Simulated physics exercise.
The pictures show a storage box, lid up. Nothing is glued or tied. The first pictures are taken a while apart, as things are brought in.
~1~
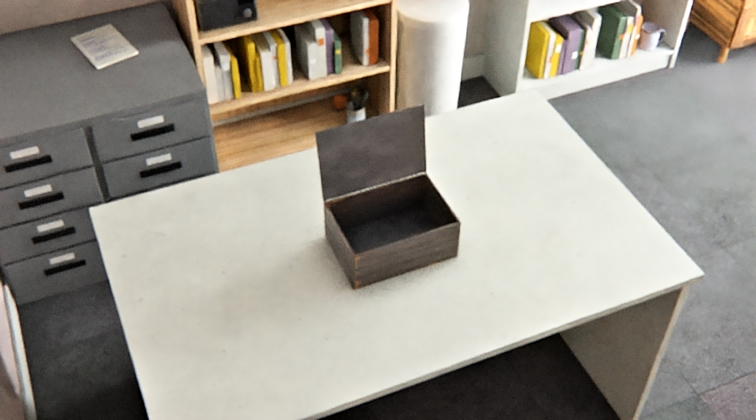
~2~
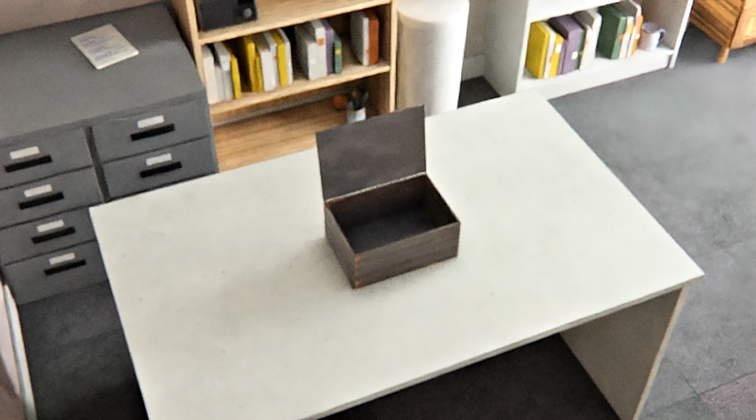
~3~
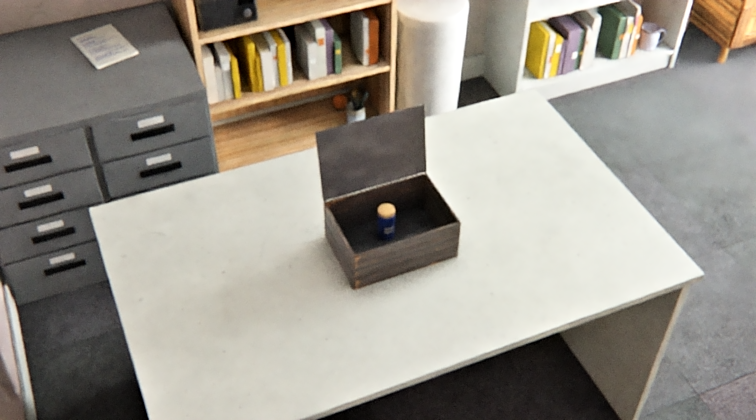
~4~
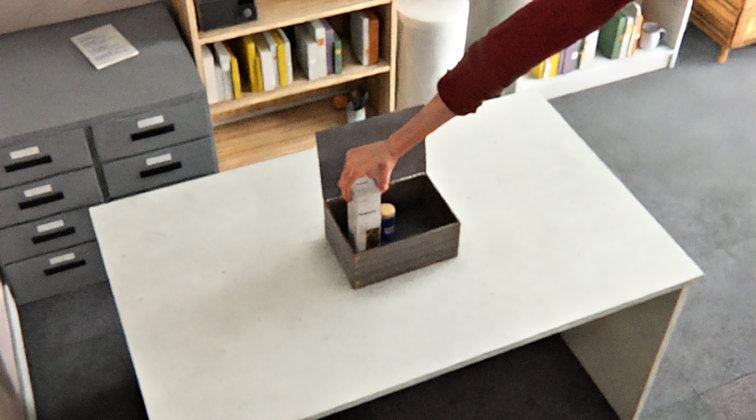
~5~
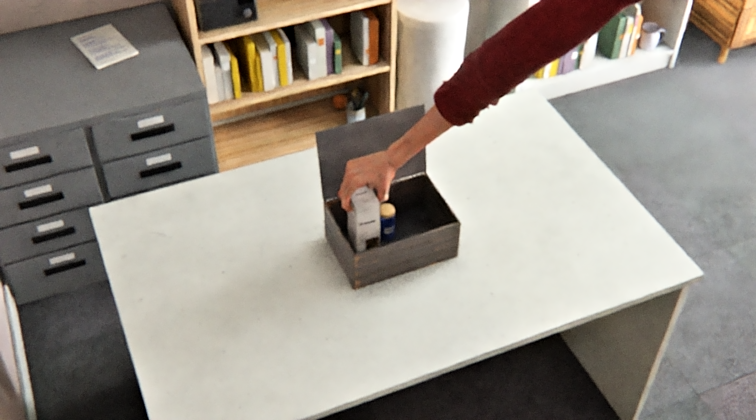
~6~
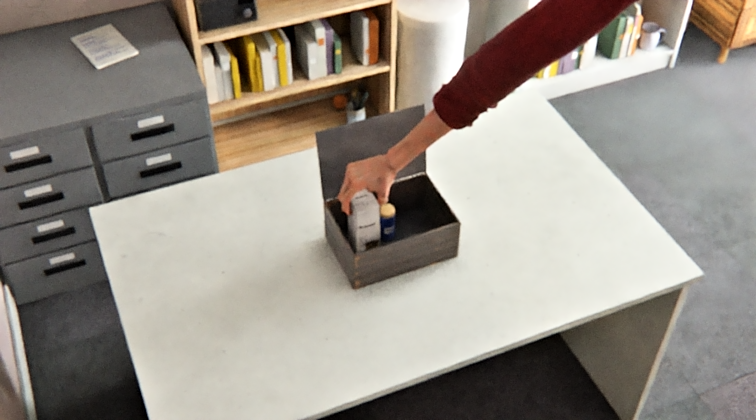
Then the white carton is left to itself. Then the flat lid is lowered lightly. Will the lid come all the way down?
The lid will not close.
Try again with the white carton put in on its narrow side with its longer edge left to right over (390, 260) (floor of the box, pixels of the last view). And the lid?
Then it sits on the rim.
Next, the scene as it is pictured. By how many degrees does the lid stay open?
Some 50° above the rim.
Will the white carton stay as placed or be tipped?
It keeps its pose.
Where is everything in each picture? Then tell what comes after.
The last thing is not in view yet, in the first frame.
The last thing is not in view yet, in the second frame.
The last thing is not in view yet; blue shaker (386, 222), in the third frame.
Still above its spot; white carton (364, 218); blue shaker (386, 222), in the fourth frame.
Still above its spot; white carton (364, 227); blue shaker (386, 222), in the fifth frame.
In place under the hand; white carton (364, 230); blue shaker (386, 222), in the sixth frame.
Then, 1.10 s past the last view, lid starting down.
Then, 1.50 s past the last view, lid 63° above the rim.
Finally, lid 48° above the rim; both still in place. Final places as the last picture's camera would see them, white carton near (364, 230).
